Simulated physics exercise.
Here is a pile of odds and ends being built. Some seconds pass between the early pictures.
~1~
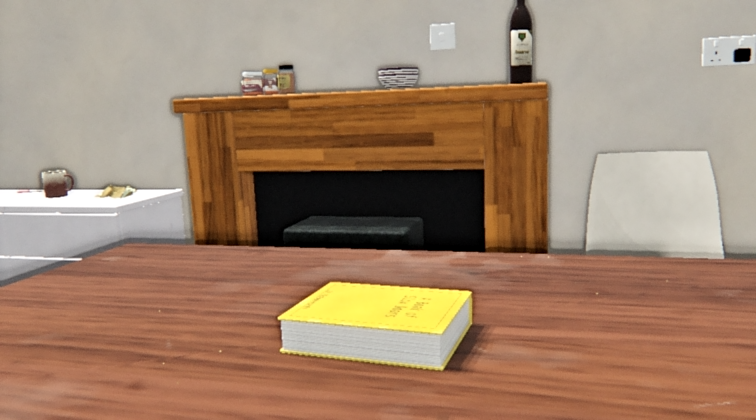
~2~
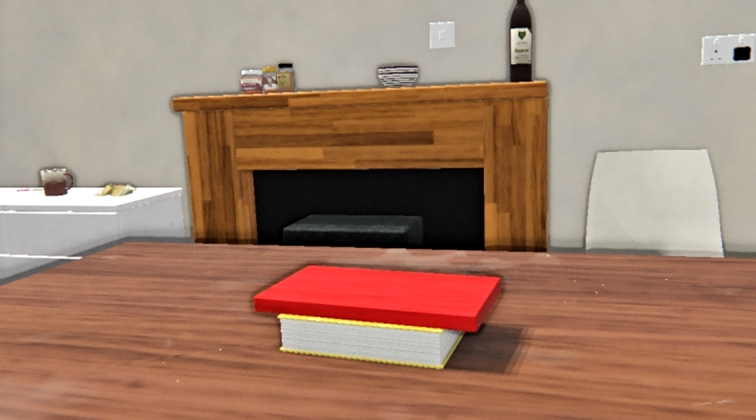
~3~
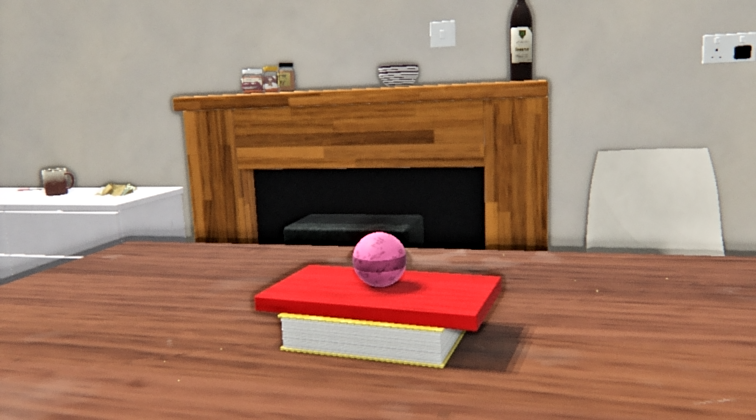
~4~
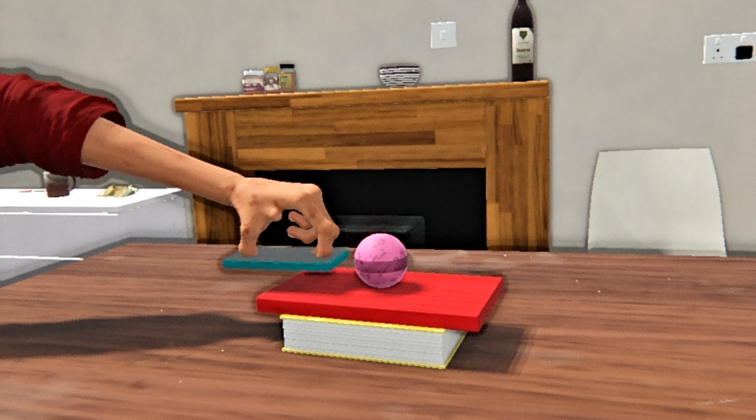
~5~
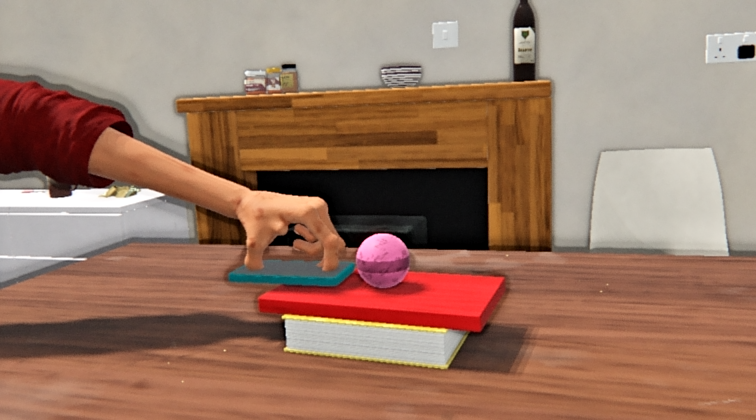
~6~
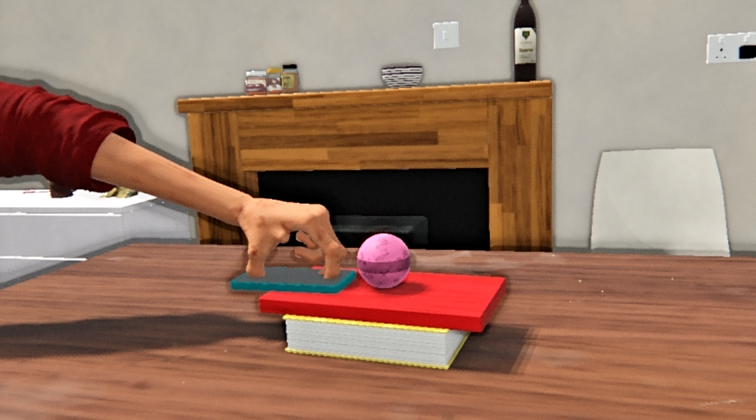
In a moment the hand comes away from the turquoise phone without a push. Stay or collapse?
It keeps its balance.
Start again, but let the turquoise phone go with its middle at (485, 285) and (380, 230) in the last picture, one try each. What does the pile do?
In the first case it holds; in the second case it loses its balance.
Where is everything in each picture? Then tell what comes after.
In the first picture, the last thing is not in view yet.
In the second picture, the last thing is not in view yet; yellow book (379, 320).
In the third picture, the last thing is not in view yet; pink ball (380, 260).
The fourth picture shows coming down; turquoise phone (287, 258); red board (383, 295).
The fifth picture shows coming down; turquoise phone (293, 272); yellow book (383, 320).
The sixth picture shows in place under the hand; turquoise phone (294, 280); pink ball (384, 261).
Then, 0.50 s later than the last frame, things are still on the move.
Then, 1.20 s later than the last frame, all is still.
Then, 1.90 s later than the last frame, turquoise phone resting near (295, 280).
When it is over, all 4 as before. End places, in pixels of the last picture, turquoise phone near (295, 280). The pile stays up.
